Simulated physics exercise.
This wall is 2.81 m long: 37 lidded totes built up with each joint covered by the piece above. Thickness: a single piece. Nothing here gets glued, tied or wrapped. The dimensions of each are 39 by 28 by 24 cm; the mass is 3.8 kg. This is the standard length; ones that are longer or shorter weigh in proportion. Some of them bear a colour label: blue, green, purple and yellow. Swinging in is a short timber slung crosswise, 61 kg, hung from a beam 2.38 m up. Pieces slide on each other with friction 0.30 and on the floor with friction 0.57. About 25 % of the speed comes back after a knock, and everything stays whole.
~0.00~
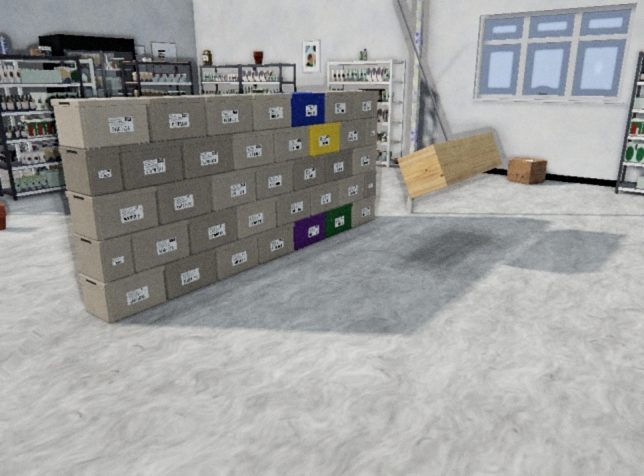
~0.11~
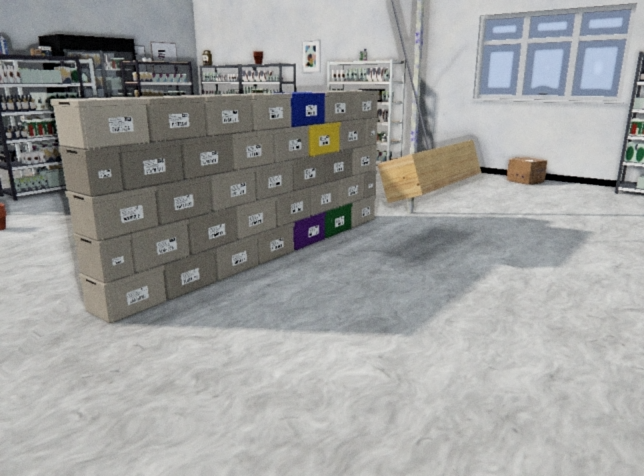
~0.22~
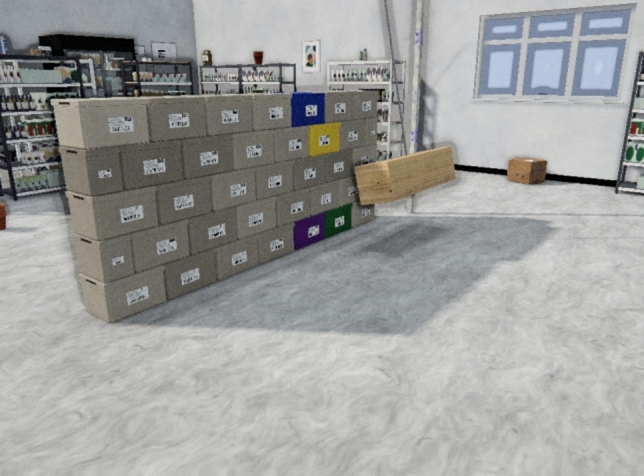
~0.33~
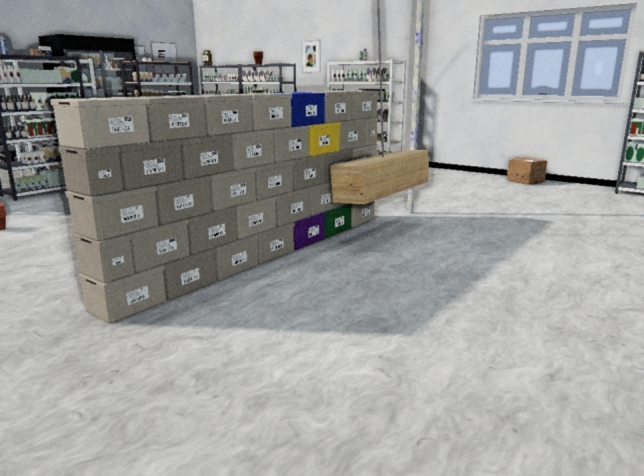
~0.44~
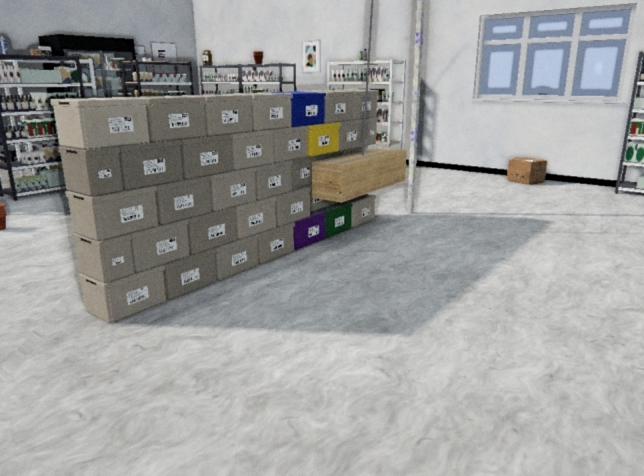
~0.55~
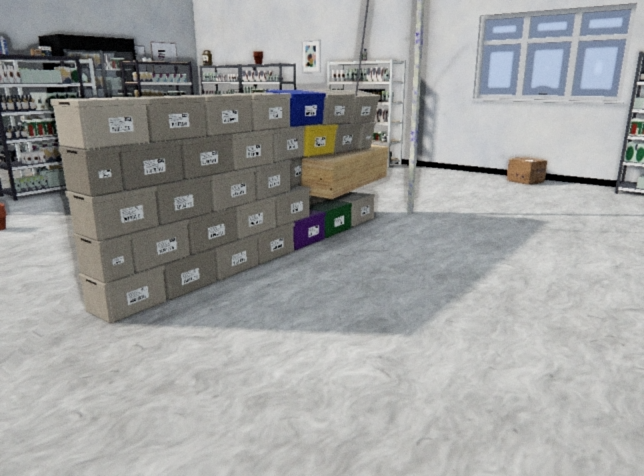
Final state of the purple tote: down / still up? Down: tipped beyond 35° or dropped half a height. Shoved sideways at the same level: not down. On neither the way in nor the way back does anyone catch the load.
Still up.
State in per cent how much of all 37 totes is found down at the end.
About 30 per cent.
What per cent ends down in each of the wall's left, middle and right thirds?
From the left: 0, then 20, then 80 percent.
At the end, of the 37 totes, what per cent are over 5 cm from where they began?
40 percent.
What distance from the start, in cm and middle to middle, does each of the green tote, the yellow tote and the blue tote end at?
Net displacement: Green = 30 cm, yellow = 100 cm, blue = 160 cm.
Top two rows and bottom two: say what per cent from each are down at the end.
Top 40 per cent versus bottom 20 per cent.
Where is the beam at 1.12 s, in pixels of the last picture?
Pixel position: Around (323, 157).
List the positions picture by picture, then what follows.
In the first frame (we follow the side turned to the camera), beam (466, 158) line 25° before plumb; purple tote (312, 231); blue tote (310, 110); yellow tote (327, 139); no piece has moved.
The second frame shows beam (444, 167) line 19° before plumb; purple tote (312, 231).
The third frame shows beam (418, 173) line 12° before plumb; purple tote (312, 231).
The fourth frame shows beam (391, 177) line 4° before plumb; purple tote (312, 231).
The fifth frame shows beam (370, 176) line 3° past plumb; purple tote (312, 231); 6 stirred so far.
The sixth frame shows beam (357, 173) line 8° past plumb; purple tote (312, 231); yellow tote (323, 141) tipped 7°; blue tote (310, 110) tipped 5°; steepest lean 11°, the tote at (349, 139); 13 stirred so far.
Around 1.12 s, line 18° past plumb; 6 of the 37 totes down; purple tote unmoved; yellow tote tipped 21°.
Around 2.40 s, line 16° before plumb; 10 of the 37 totes down; purple tote unmoved; yellow tote on its side.
Finally (4.0 s), line 9° past plumb; 12 of the 37 totes down; purple tote unmoved; yellow tote on its side; blue tote on its side. Seen by the last camera, middles, purple tote near (299, 228), yellow tote near (382, 232).
